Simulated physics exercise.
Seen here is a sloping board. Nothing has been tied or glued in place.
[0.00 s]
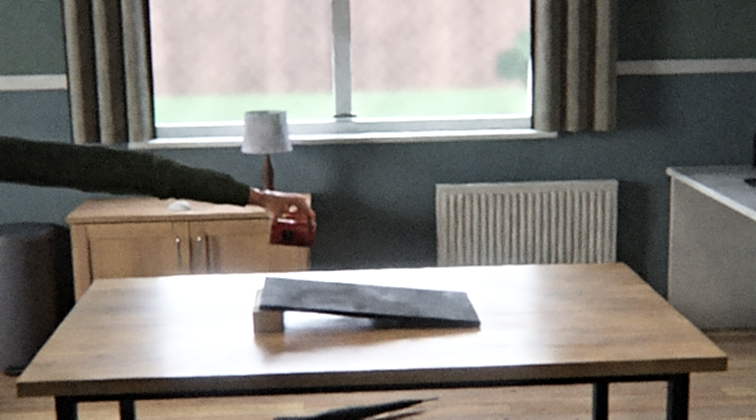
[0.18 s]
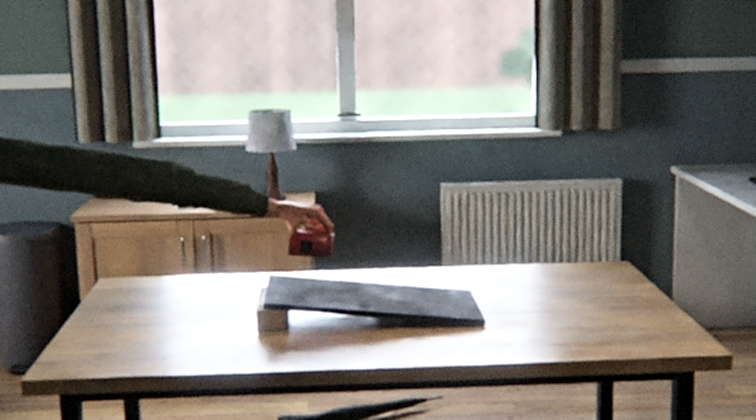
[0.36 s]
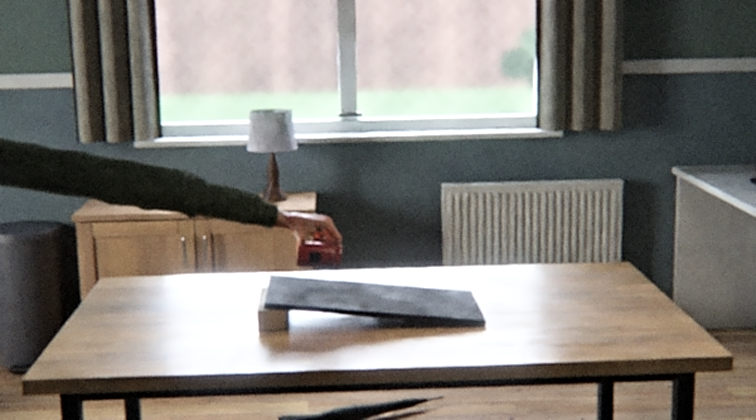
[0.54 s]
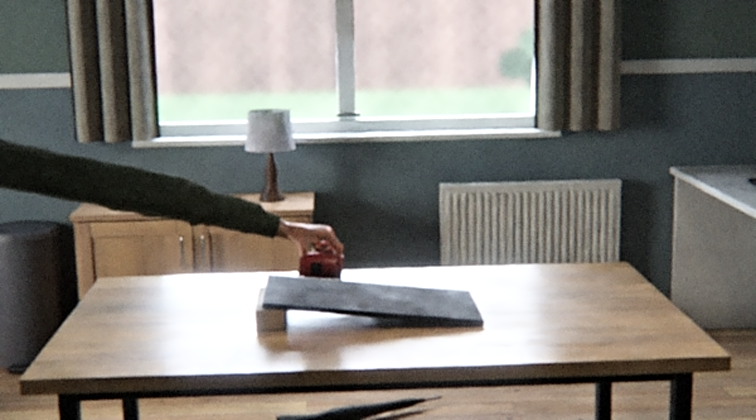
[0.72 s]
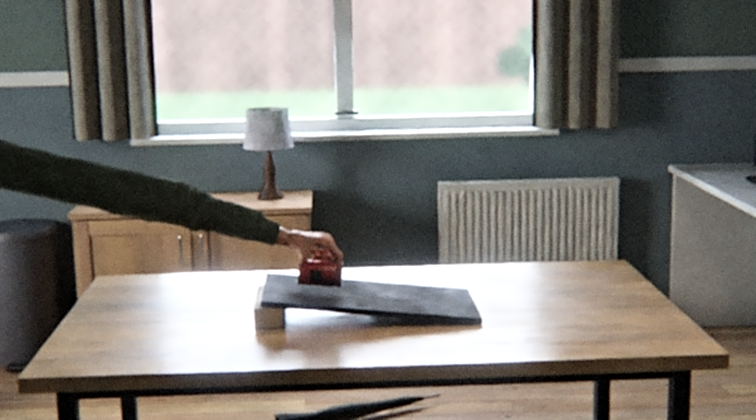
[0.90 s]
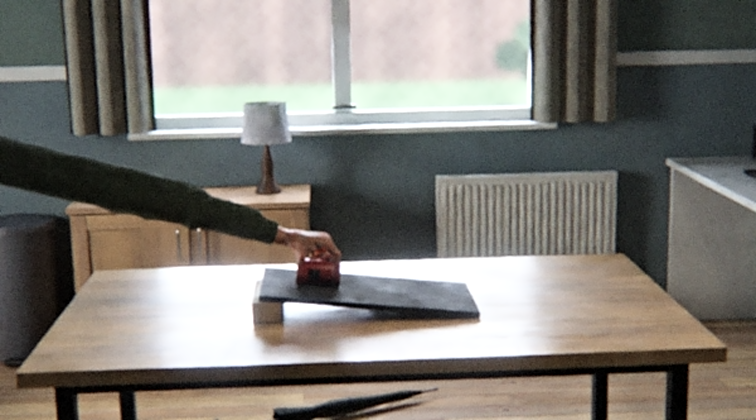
In a grey-green room with a window, seen from in front of a wooden table, the view stays nearly still, with only slight shifts. A dark board slopes down to the right from a pale block on the tabletop, with a white-shaded lamp on a cabinet and a white radiator behind. A dark-sleeved arm from the left moves a red jar rightward, lowers it onto the board's upper part and keeps hold of it.
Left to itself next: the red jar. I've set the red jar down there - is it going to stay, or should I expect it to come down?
It stays there.
After 1.10 s, nothing has stirred.
After 1.30 s, red jar resting near (318, 273).
At rest (1.9 s), it is in place. Seen from the same camera at the end, red jar near (318, 273). The red jar remains at rest.
